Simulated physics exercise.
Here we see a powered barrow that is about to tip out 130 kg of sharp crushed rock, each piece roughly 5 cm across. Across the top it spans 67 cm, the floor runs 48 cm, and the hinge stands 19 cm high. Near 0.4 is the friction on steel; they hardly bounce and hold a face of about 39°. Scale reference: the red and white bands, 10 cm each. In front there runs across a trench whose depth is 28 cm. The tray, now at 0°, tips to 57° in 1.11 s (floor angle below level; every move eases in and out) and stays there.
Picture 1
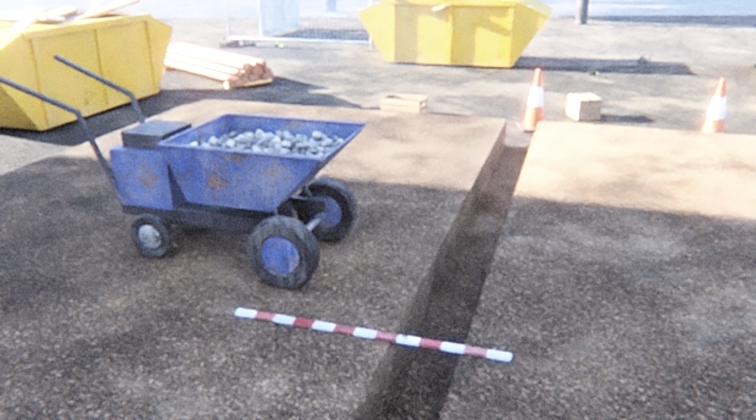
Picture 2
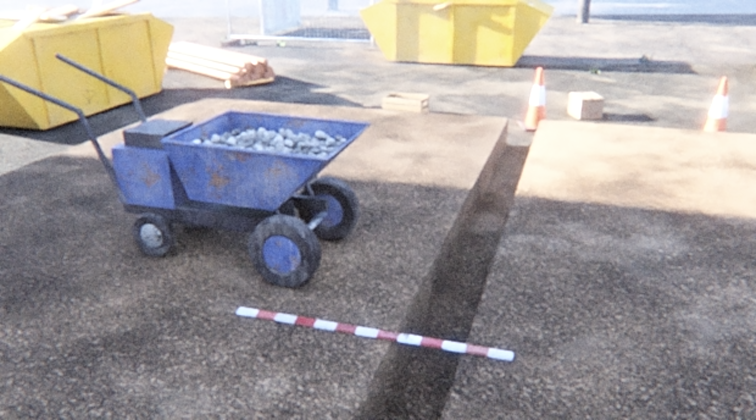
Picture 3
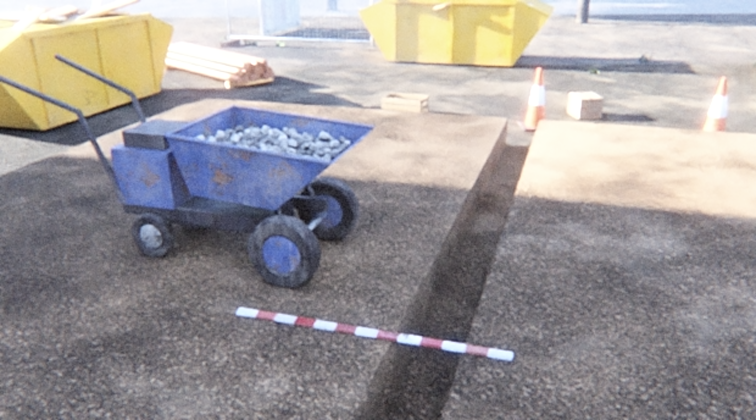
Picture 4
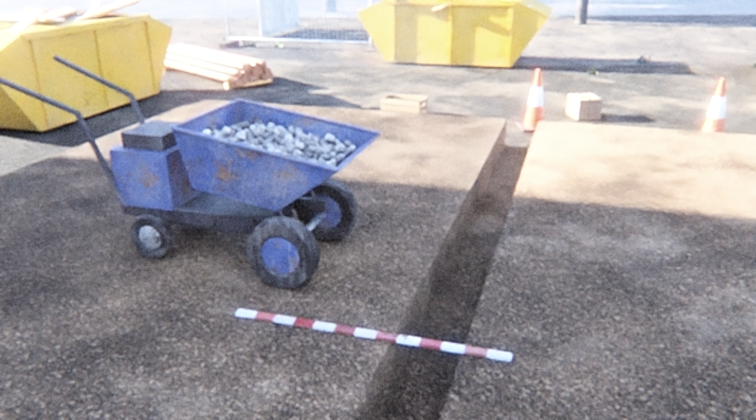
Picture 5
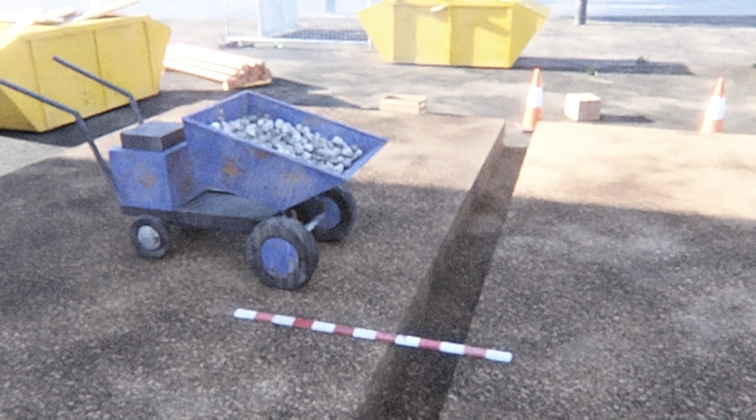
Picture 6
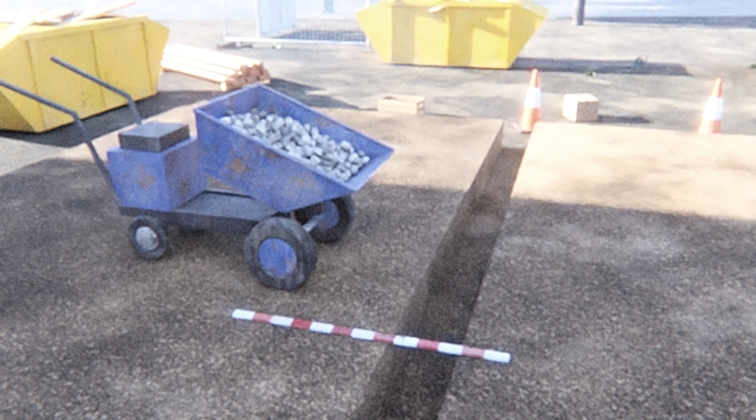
On a sunlit paved work yard, seen from slightly above, a narrow dark trench runs away from the viewer. A blue powered barrow loaded with grey stones stands at left, with a red-and-white rod on the ground before it, and yellow skips, stacked timber and two orange-and-white cones behind. The tray slowly tilts forward to the right, its rear rising, while the wheels and the view stay almost still.
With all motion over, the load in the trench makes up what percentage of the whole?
It makes up about 30 percent of the whole load.
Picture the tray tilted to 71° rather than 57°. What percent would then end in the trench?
Some 90 in a hundred, I'd say.
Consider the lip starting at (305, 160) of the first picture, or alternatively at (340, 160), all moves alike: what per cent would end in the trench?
First place roughly 20%, second roughly 35%.
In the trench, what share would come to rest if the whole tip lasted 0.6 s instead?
Around 45 per cent would end in the trench.
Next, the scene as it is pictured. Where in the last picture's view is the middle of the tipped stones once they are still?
Their centre sits close to (444, 320).
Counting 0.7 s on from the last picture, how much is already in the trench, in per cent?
By that moment, roughly 0 per cent of the load.
Then, 0.4 s after the last picture the floor is at 48°, 100 % in the tray; the foremost stones are at (375, 212).
Then, 0.7 s after the last picture the floor is at 57°, 98 % in the tray, 1 % short of the trench; the foremost stones are at (419, 266).
Then, 1.1 s after the last picture the floor is at 57°, 87 % in the tray, 3 % short of the trench, 10 % in the trench; the foremost stones are at (465, 344).
Then, 3.0 s after the last picture the floor is at 57°, 66 % in the tray, 4 % short of the trench, 30 % in the trench; the foremost stones are at (472, 335).
